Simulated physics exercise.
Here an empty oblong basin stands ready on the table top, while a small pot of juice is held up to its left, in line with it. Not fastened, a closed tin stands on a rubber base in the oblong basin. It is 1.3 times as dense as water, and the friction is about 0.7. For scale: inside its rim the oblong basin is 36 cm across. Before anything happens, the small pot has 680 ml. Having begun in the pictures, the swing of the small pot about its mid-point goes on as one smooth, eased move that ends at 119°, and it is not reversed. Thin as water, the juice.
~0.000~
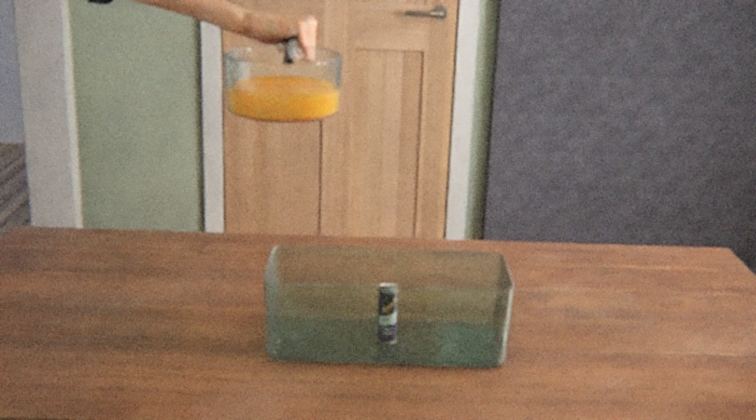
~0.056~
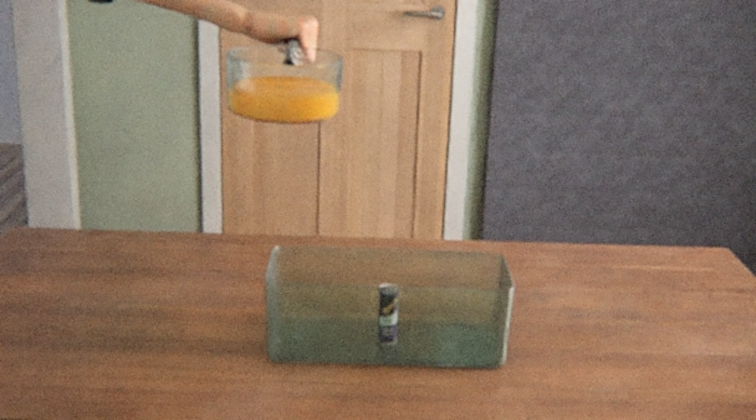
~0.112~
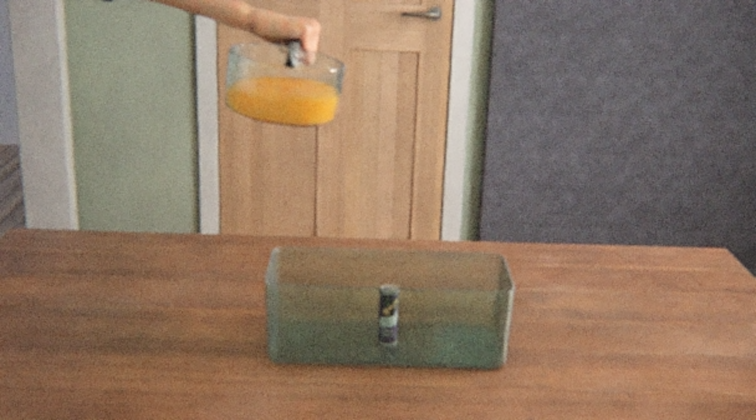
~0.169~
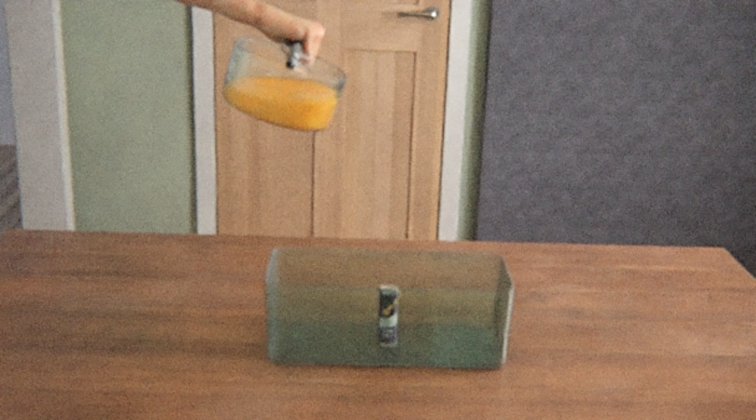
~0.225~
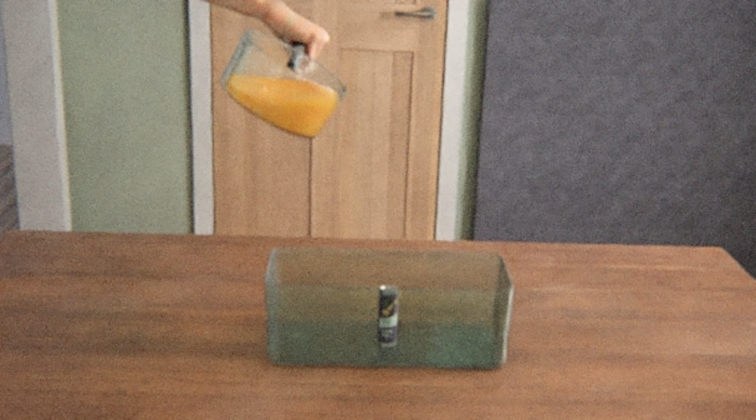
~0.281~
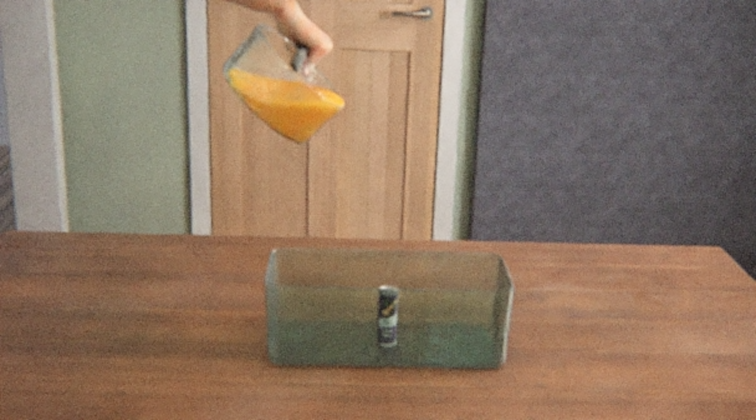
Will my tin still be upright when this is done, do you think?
It comes down.
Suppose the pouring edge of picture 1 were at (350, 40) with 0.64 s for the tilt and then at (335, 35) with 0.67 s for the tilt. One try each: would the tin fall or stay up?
Try 1: Tipped over; try 2: Tipped over.
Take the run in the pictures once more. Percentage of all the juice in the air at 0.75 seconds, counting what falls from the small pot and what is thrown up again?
Some 14 per cent.
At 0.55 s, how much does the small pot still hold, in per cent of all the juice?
About 18 per cent.
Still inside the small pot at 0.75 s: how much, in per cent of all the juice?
Around 2 in a hundred.
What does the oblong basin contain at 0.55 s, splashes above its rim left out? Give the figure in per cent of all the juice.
I'd estimate some 10 percent of the liquid.
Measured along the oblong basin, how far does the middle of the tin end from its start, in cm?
Roughly 7.5 cm.
Then, 0.55 s in, the tilt is 108° and 19 per cent is still to pour; the tin stands where it began.
Then, 0.75 s in, the tilt is 119° and 2 per cent is still to pour; the tin leans 4°.
Then, 0.96 s in, the tilt is 119° and 0 per cent is still to pour; the tin lies on its side.
Then, 1.19 s in, the tilt is 119° and 0 per cent is still to pour; the tin lies on its side.
Finally, the tin lies on its side.
